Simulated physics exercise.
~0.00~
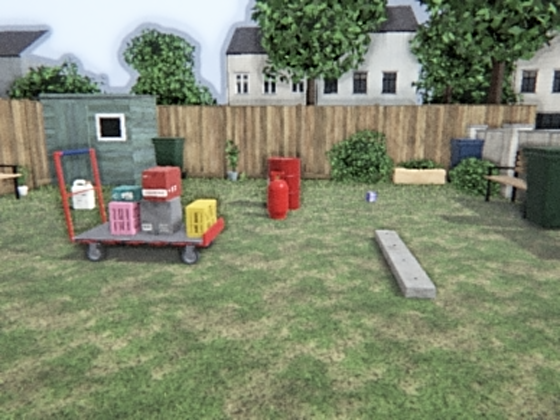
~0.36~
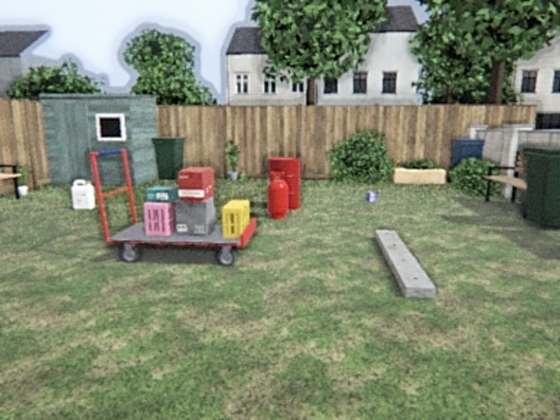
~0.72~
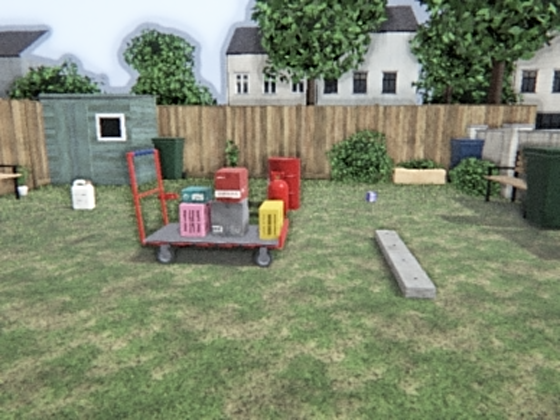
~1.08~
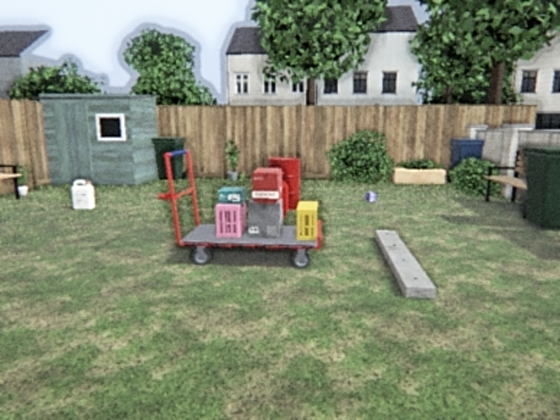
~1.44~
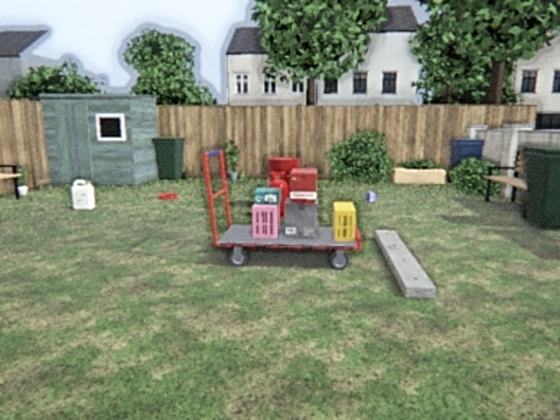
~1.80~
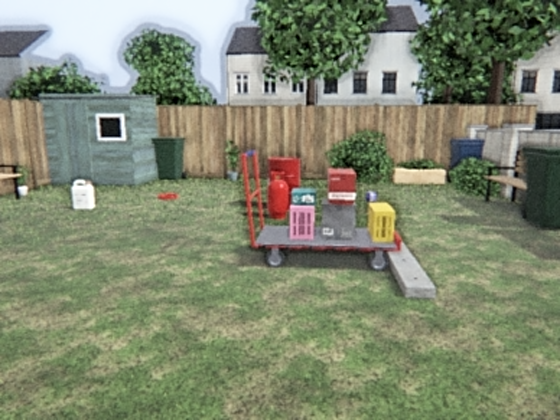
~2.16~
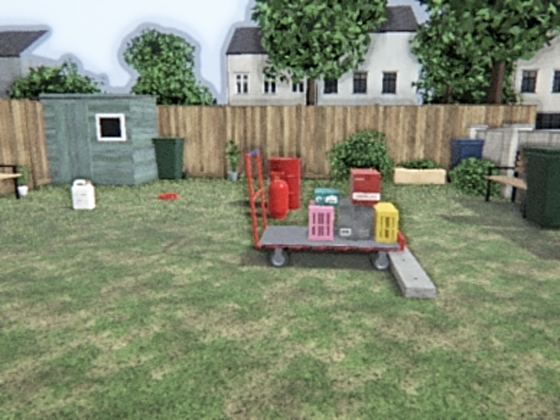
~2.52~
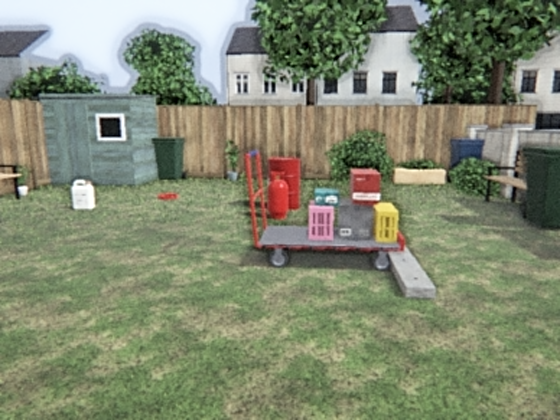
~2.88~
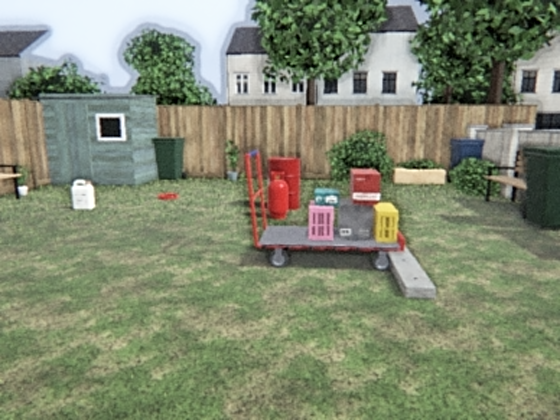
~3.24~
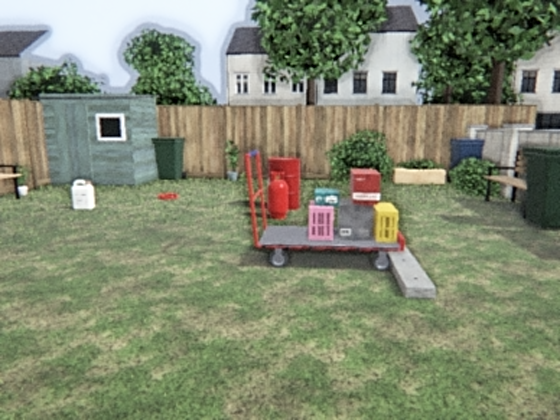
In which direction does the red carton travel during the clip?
The red carton travels to the right, riding on the trolley and shifting a little further that way as the trolley stops.
